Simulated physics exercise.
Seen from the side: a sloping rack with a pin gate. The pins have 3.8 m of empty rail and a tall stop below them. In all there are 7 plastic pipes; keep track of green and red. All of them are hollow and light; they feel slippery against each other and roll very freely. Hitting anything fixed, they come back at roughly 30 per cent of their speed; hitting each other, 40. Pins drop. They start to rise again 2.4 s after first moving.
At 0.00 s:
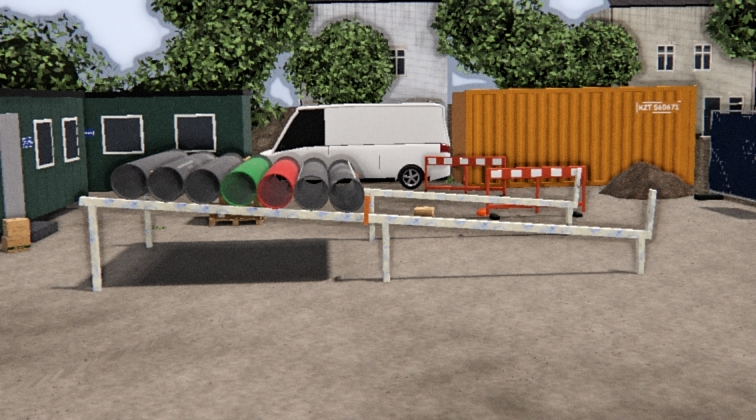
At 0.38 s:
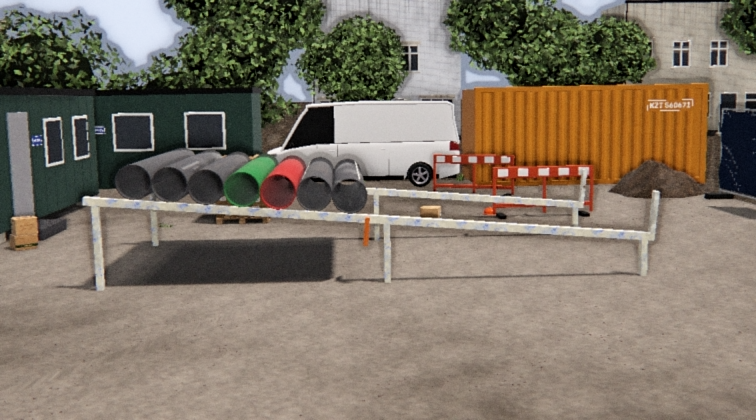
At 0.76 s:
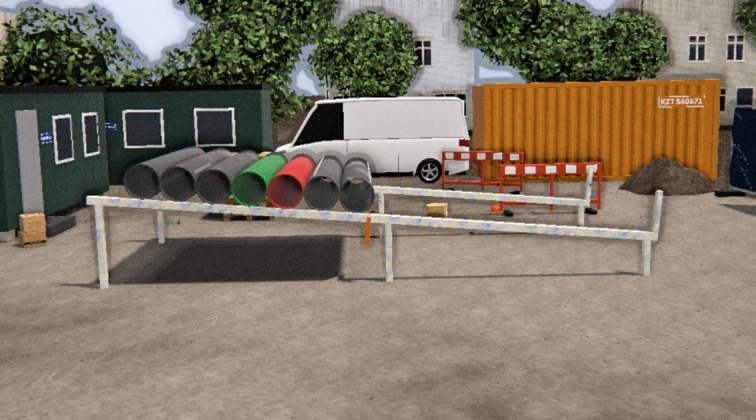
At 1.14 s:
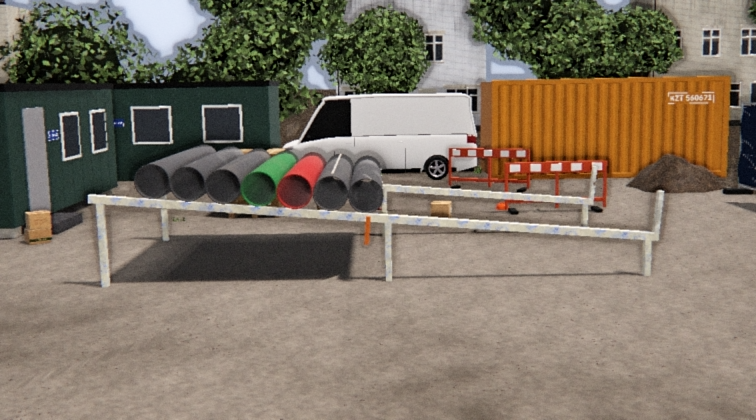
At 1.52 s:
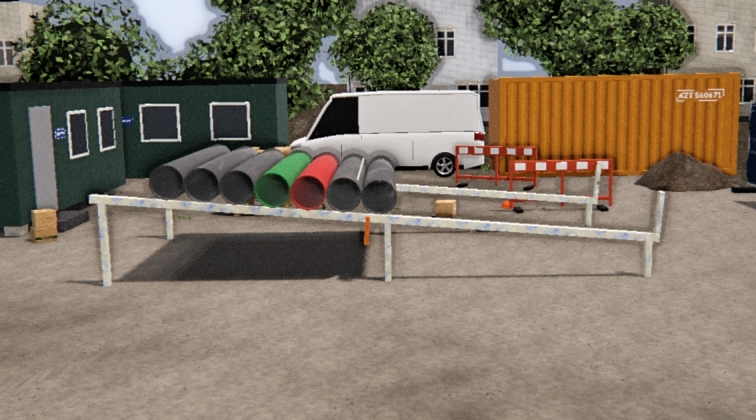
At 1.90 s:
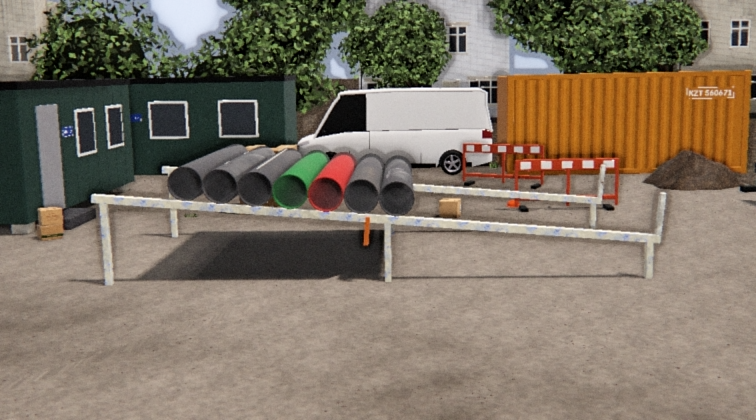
In a yard, seven plastic pipes, one green and one red, roll right down a sloping rack.
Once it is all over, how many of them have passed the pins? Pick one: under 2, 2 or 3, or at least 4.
The count is 2 or 3.
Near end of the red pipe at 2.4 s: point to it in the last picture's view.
At about (355, 196).
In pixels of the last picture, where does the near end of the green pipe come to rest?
It comes to rest around (349, 196).
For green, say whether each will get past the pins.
As it turns out, green stays put.
By 2.1 s, green is on the rails, 90 cm above the pins, rolling right; red is on the rails, 40 cm above the pins, rolling right; 2 through so far.
By 2.4 s, green is on the rails, 65 cm above the pins, rolling right; red is on the rails, 20 cm above the pins, rolling right; 2 through so far.
By 2.6 s, green is on the rails, 50 cm above the pins, rolling right; red is in the air, 5 cm above the pins, rolling right; 2 through so far.
By 2.9 s, green is on the rails, 25 cm above the pins, rolling left; red is in the air, 10 cm below the pins, rolling right; 3 through so far.
Finally (6.0 s), green is on the rails, 25 cm above the pins; red is on the rails, 260 cm below the pins; 3 through so far.
